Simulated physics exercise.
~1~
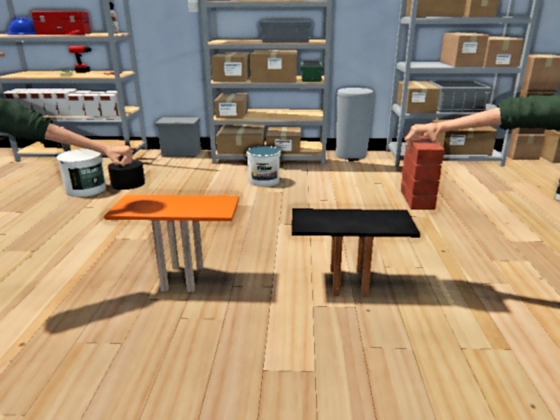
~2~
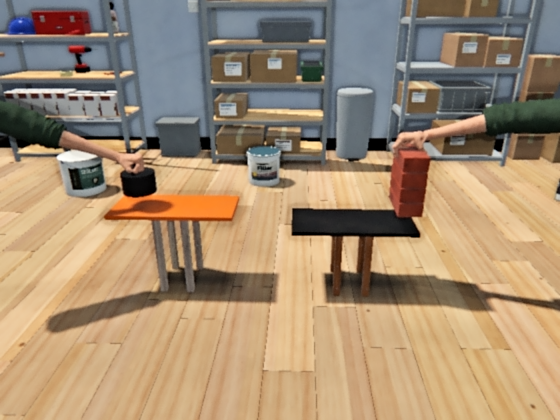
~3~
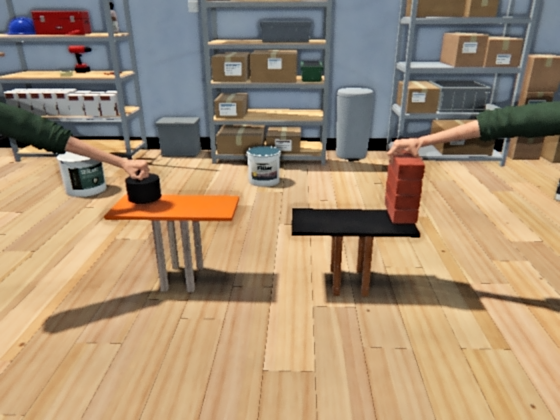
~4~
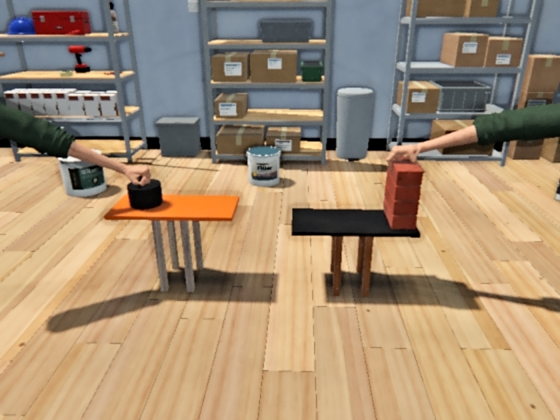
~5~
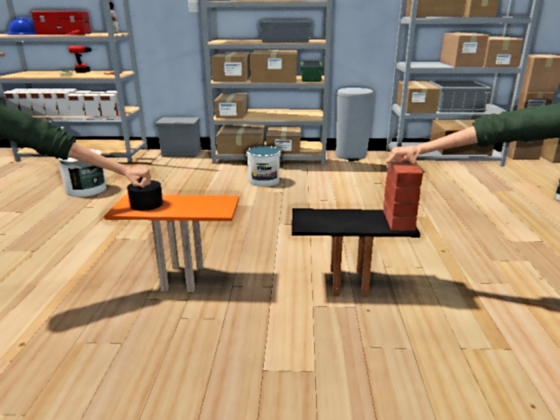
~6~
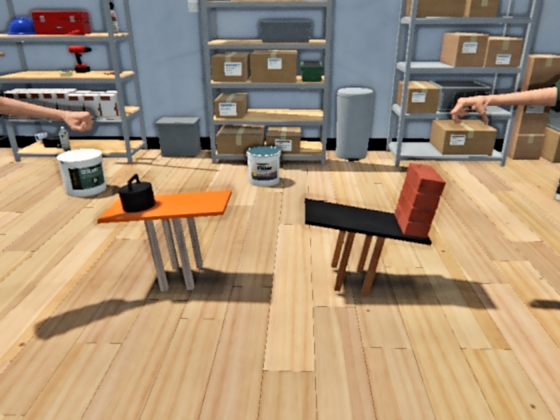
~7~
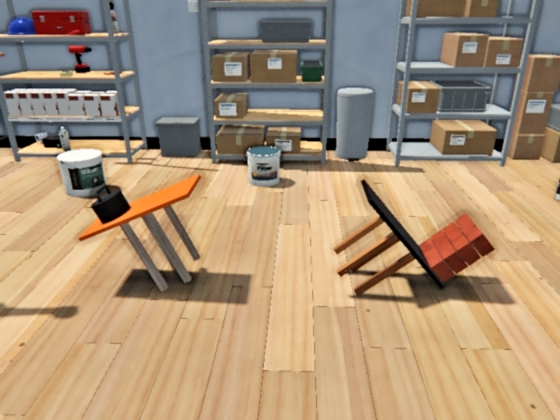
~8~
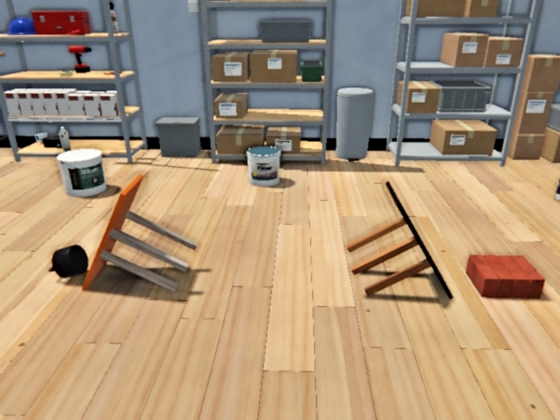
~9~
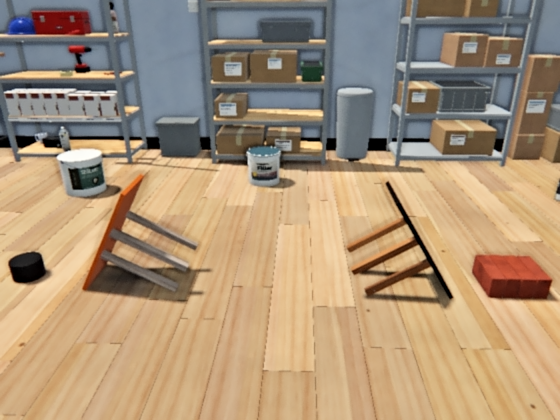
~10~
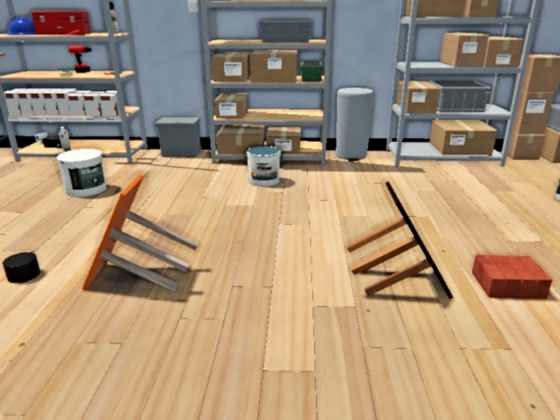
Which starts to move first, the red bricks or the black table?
The red bricks move first, as the hand carries them to the black table, which only starts to tip once the hand has let go.
Two arms in dark green sleeves reach in from either side of a storeroom with a plank floor and loaded shelves, seen from the front and slightly above. The left hand lowers a short black object onto the left part of a small orange table, while the right hand sets a stack of red bricks on the right edge of a small black table. Both hands let go and draw back. The tables tip outward, the black one more steeply at first, and their loads slide off. Both tables end tilted over on the floor, with the black object at far left and the bricks at right.
